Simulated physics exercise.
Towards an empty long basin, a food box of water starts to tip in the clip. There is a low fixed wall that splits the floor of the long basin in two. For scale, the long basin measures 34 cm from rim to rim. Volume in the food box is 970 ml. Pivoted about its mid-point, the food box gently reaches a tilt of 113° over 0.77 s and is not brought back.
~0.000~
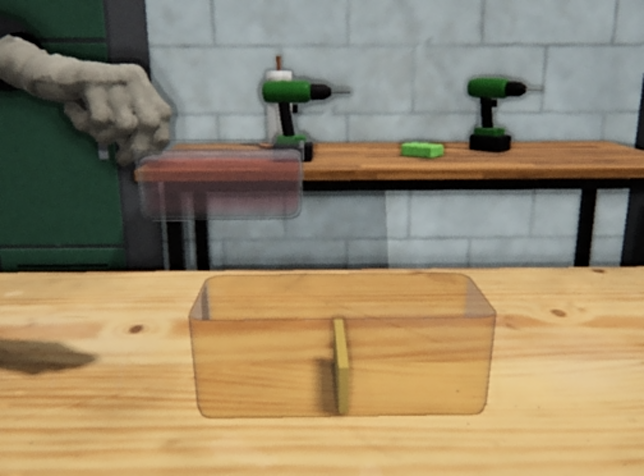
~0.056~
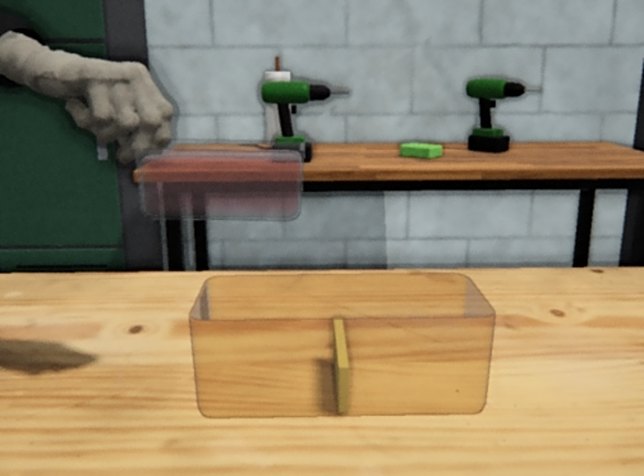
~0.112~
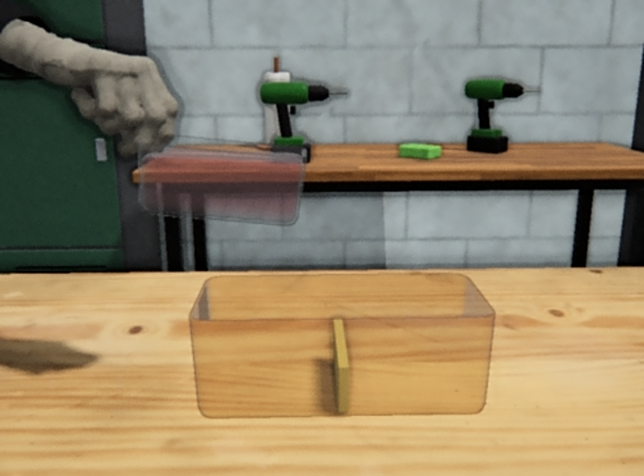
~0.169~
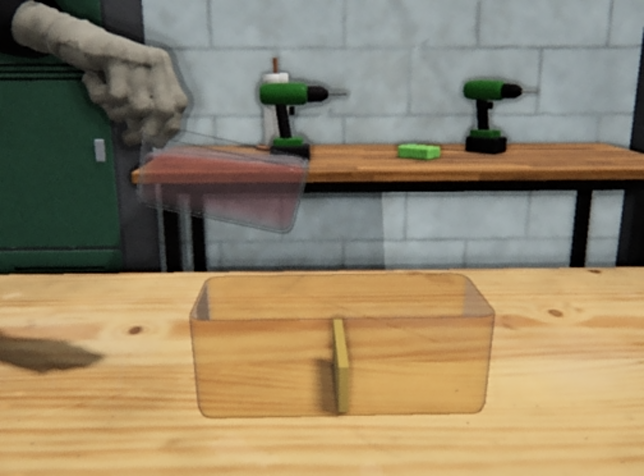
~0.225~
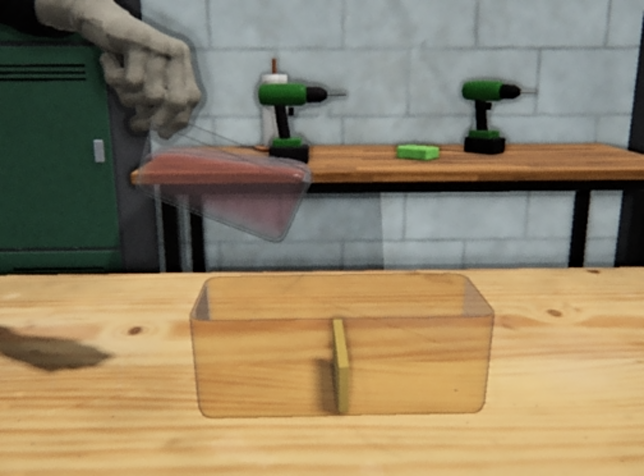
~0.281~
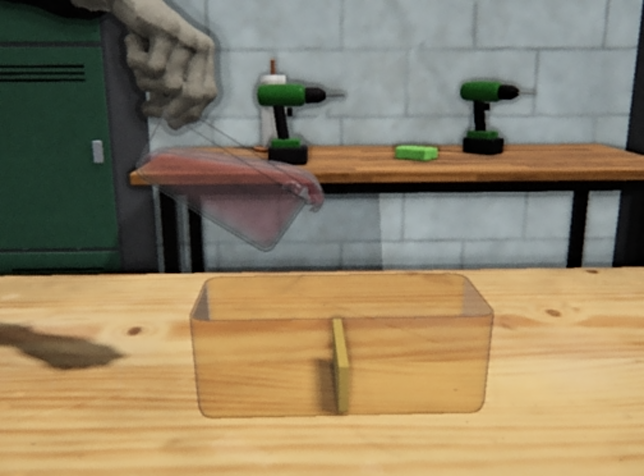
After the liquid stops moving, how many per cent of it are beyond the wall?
About 59 per cent.
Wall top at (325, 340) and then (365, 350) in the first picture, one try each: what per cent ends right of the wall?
70 in a hundred, followed by 35 in a hundred.
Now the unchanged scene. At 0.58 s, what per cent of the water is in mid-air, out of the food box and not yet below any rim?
Around 32 in a hundred.
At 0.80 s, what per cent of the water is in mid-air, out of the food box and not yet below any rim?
Near 10 percent.
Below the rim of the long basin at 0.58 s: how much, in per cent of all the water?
56 %, more or less.
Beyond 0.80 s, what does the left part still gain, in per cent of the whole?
Around 4 in a hundred.
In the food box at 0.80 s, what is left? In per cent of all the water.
Remaining share: Approx. 1 %.
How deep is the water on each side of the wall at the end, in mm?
Final reading - left some 16 mm, right some 24 mm.
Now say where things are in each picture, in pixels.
In the first picture, it leans 0°; its right rim is at (302, 146); the water meets the walls at (147, 156) and (301, 155); the long basin's rim runs from (199, 298) to (481, 295); the wall's top is at (341, 342).
In the second picture, it leans 1°; its right rim is at (303, 149); the water meets the walls at (148, 155) and (301, 156).
In the third picture, it leans 6°; its right rim is at (305, 155); the water meets the walls at (149, 153) and (303, 159).
In the fourth picture, it leans 13°; its right rim is at (307, 166); the water meets the walls at (151, 153) and (306, 163).
In the fifth picture, it leans 22°; its right rim is at (308, 179); the water meets the walls at (152, 152) and (307, 171); 3 per cent is over the edge.
In the sixth picture, it leans 33°; its right rim is at (306, 195); the water meets the walls at (150, 152) and (295, 180); 9 per cent is over the edge.
After 0.58 s the tilt is 97° and 12 per cent is still to pour, 7 is left of the wall and 49 right of it.
After 0.80 s the tilt is 113° and 1 per cent is still to pour, 32 is left of the wall and 54 right of it.
After 1.02 s the tilt is 113° and 0 per cent is still to pour, 35 is left of the wall and 60 right of it.
After 1.27 s the tilt is 113° and 0 per cent is still to pour, 36 is left of the wall and 59 right of it.
In the end 36 per cent lies left of the wall, 59 right of it and 5 outside.
